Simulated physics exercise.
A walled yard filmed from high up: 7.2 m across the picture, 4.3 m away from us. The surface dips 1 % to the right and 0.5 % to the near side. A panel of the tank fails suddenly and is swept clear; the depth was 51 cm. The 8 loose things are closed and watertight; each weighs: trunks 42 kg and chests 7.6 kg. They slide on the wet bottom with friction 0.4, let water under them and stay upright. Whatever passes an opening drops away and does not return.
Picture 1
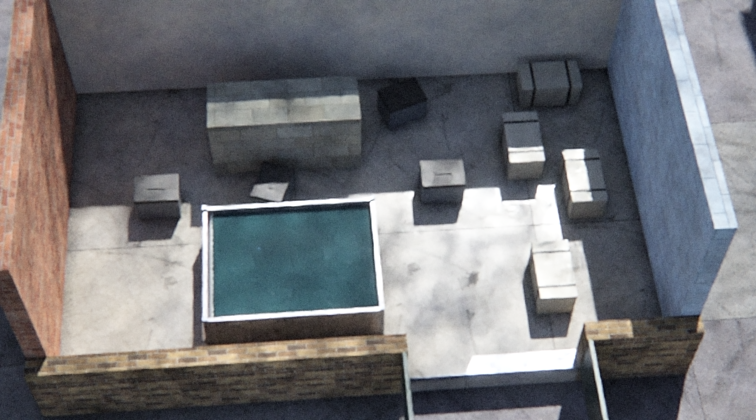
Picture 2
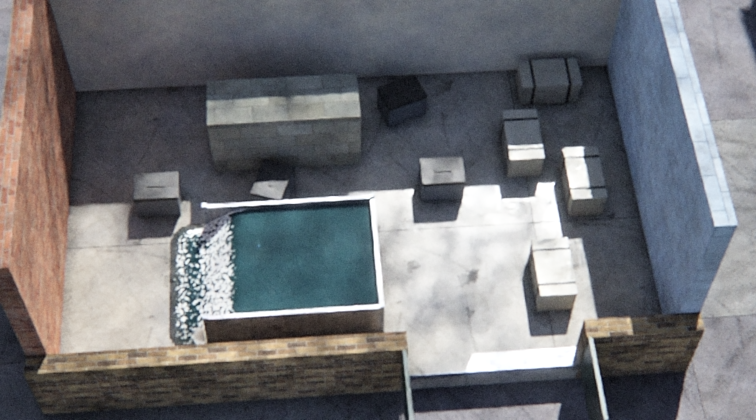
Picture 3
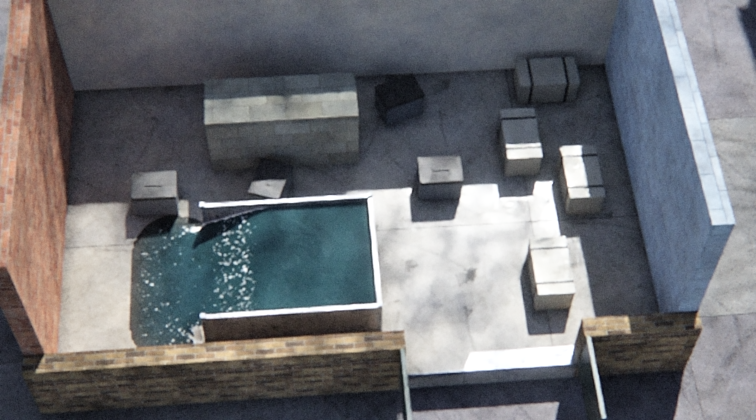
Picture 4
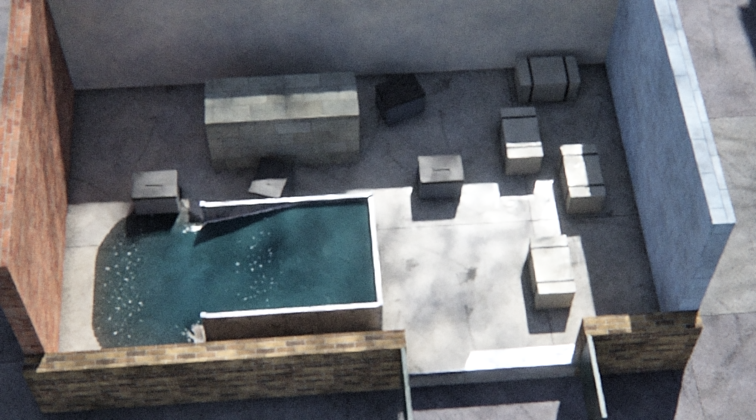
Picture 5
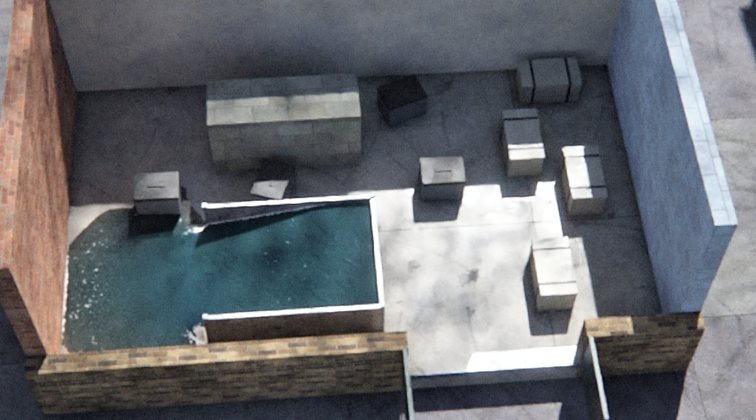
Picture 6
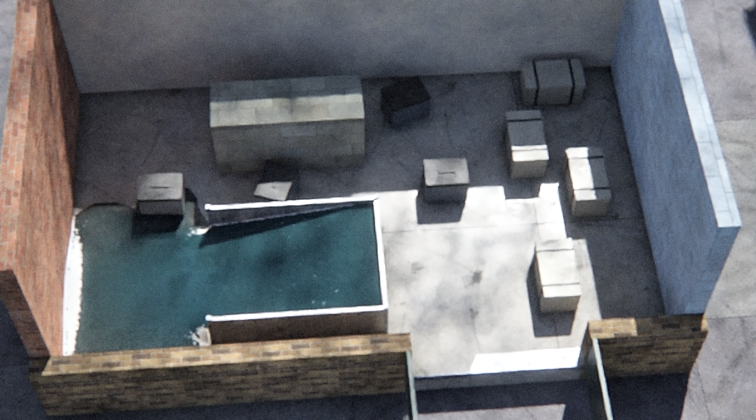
The footage shows a walled yard from above, where the left side of a tank gives way and water pours out, spreading across the floor to the brick wall on the left while the surrounding boxes stay in place.
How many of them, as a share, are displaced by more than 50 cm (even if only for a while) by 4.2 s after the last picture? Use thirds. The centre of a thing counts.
Share: Not even a third.
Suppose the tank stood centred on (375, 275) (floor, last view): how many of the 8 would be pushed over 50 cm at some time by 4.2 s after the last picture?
In that case 2 of them.
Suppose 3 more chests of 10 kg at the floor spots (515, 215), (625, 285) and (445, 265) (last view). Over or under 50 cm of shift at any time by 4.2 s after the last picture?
In that order: Short of it, less, short of it.
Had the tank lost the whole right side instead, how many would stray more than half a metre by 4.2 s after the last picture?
Then 5.
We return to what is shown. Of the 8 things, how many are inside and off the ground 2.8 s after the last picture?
I count 0.
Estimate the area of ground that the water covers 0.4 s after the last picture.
Roughly 7.5 m2.
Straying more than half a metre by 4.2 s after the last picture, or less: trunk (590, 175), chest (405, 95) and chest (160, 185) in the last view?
In turn: Less, more, past it.
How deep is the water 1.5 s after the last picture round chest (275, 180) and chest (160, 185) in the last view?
About 0 and 2 cm.
Then, 0.4 s after the last picture 0 of 8 are over 50 cm from their spots; 0 afloat.
Then, 1.5 s after the last picture 0 of 8 are over 50 cm from their spots; 0 afloat.
Then, 2.8 s after the last picture 1 of 8 are over 50 cm from their spots; 0 afloat.
Then, 4.2 s after the last picture 2 of 8 are over 50 cm from their spots, and 2 have been at some point; 1 afloat.
